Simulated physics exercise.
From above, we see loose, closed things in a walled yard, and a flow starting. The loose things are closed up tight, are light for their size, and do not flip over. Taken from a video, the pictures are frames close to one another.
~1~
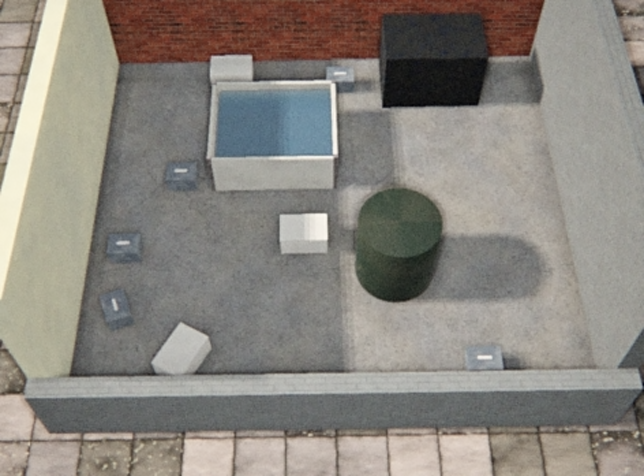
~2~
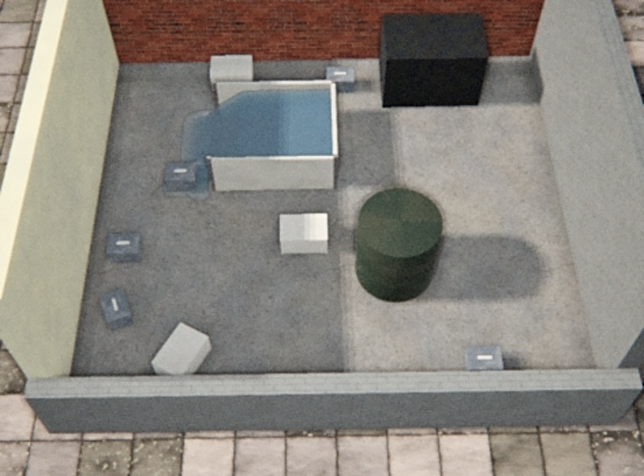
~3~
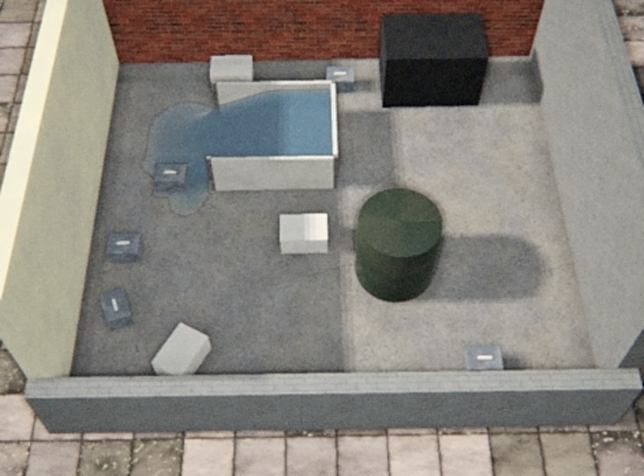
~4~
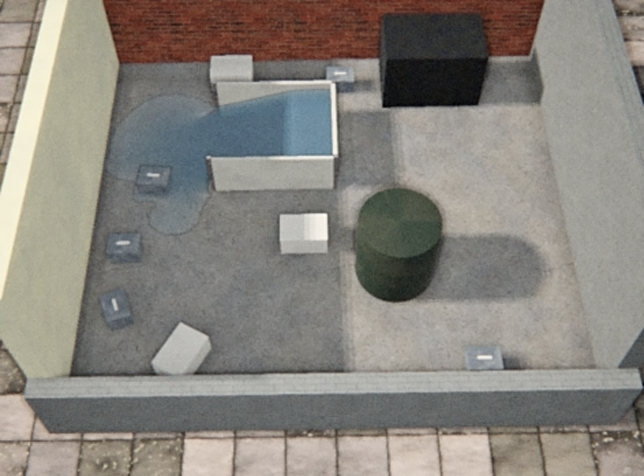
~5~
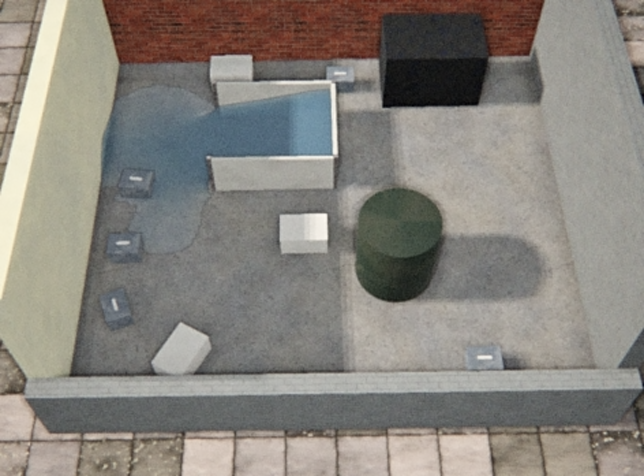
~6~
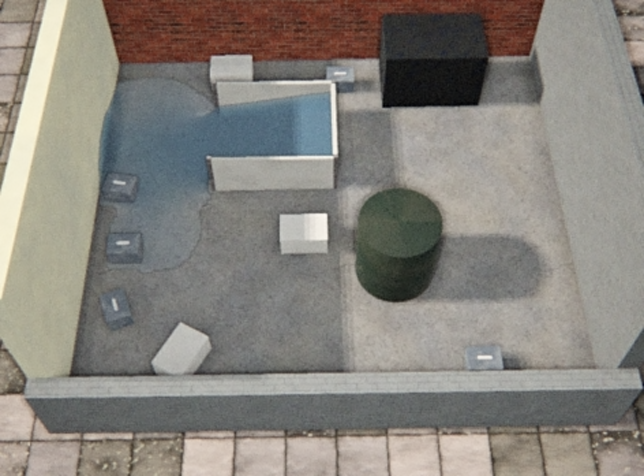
In the video, water pours out of the open left side of a raised-walled tank in a walled yard and spreads across the ground, pushing a small grey-blue tote leftward, while the other boxes and green cylinder stay put.
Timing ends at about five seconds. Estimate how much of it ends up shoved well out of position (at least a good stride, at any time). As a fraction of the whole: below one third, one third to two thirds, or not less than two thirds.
The fraction is not less than two thirds.
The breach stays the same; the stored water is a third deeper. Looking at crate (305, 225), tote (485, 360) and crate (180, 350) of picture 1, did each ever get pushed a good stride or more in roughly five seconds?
In the order asked: Below that distance, below that distance and over that distance.
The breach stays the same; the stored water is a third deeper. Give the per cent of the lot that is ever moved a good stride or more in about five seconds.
About 80 in every hundred loose things.
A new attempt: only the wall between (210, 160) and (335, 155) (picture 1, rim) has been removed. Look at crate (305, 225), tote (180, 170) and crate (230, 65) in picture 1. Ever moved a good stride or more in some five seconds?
Result per item - displaced that far / short of that distance / short of that distance.
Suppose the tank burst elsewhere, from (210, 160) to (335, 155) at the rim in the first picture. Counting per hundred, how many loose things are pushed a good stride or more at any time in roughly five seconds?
Close to 60 %.
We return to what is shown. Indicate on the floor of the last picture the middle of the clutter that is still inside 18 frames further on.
Roughly at (303, 272).
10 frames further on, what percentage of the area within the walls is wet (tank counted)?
30 per cent or so.
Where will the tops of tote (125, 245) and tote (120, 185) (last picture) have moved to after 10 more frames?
Roughly (161, 299) and (137, 291).
A moment on, 1 of 8 are well off their spots; 0 afloat.
Next, 2 of 8 are well off their spots; 1 afloat.
Later, 5 of 8 are well off their spots; 3 afloat.
In the end, 6 of 8 are well off their spots, and 6 have been at some point; 2 afloat.
